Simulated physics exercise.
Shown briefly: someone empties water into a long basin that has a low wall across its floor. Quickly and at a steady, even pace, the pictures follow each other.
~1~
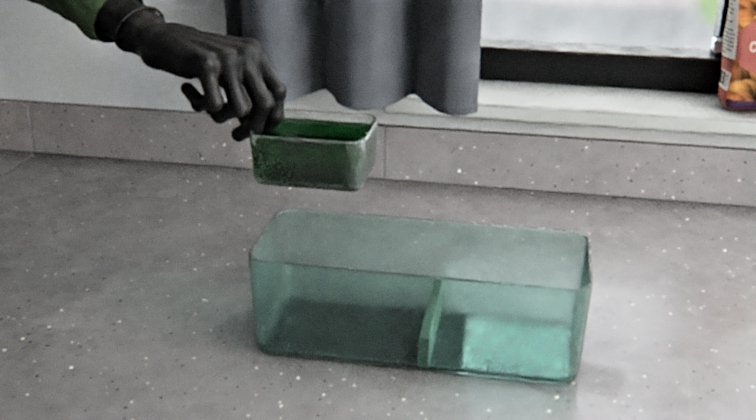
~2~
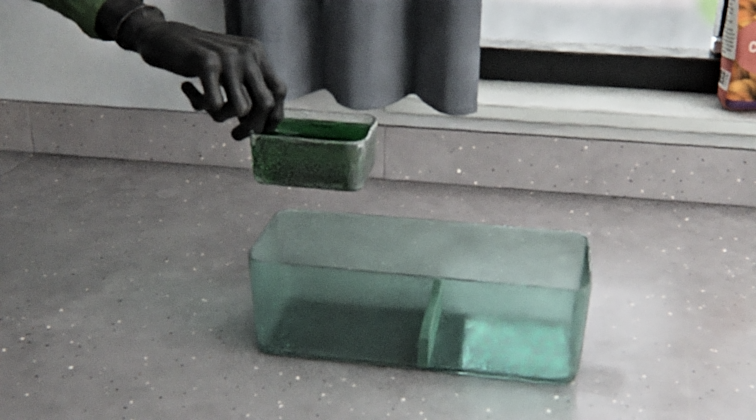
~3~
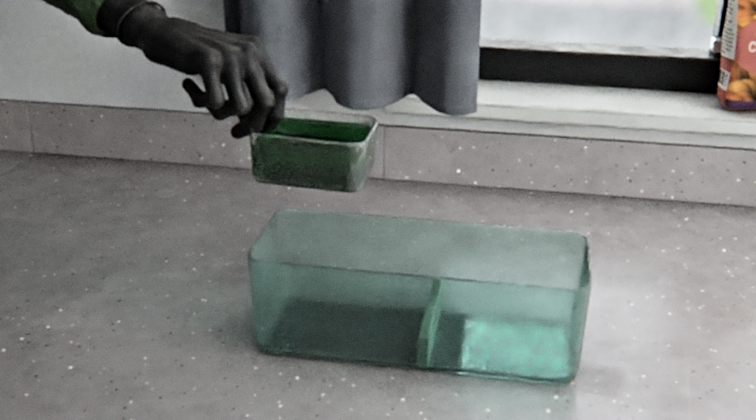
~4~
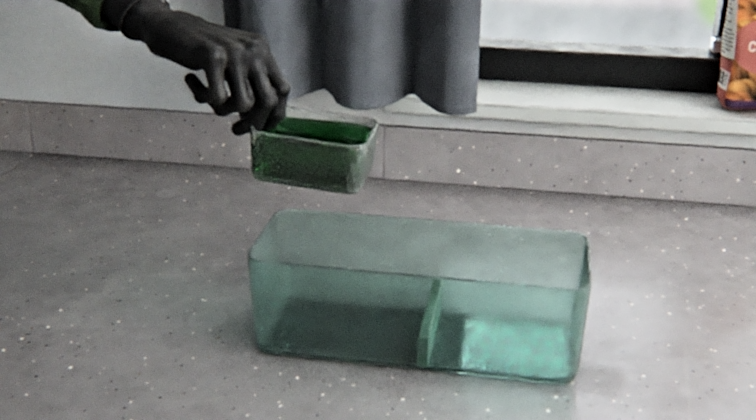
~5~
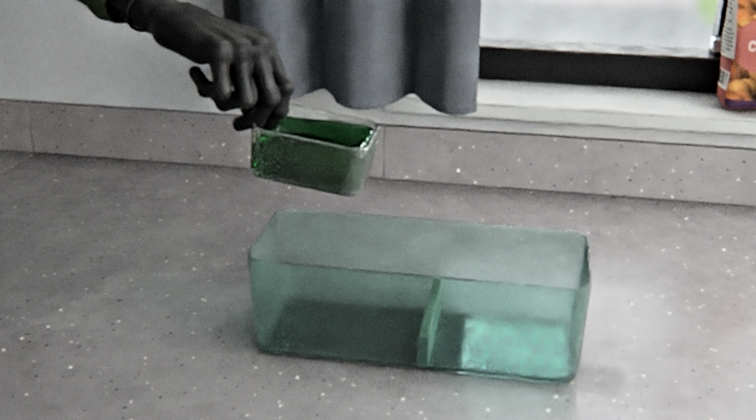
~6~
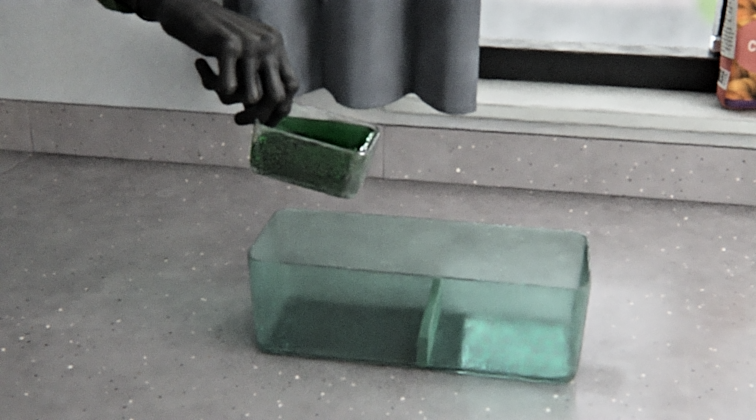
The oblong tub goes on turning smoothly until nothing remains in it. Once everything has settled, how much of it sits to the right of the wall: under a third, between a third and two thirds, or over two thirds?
Middling share.
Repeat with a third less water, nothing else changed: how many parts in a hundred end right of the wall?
It works out near 5 percent.
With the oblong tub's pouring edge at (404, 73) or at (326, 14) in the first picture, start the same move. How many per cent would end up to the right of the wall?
About 75 per cent, then about 15 per cent.
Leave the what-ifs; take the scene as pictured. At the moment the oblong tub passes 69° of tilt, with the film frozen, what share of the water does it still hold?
It still holds around 40 per cent there.
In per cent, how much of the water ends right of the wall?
Estimate: Some 45 per cent.
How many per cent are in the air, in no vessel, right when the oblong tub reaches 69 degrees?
I'd say some 35 per cent of it.
A moment on, the tilt is 69° and 38 per cent is still to pour, 16 is left of the wall and 10 right of it.
Next, the tilt is 98° and 7 per cent is still to pour, 46 is left of the wall and 43 right of it.
Then the tilt is 100° and 0 per cent is still to pour, 55 is left of the wall and 43 right of it.
Later the tilt is 100° and 0 per cent is still to pour, 56 is left of the wall and 43 right of it.
In the end 56 per cent lies left of the wall, 43 right of it and 1 outside.
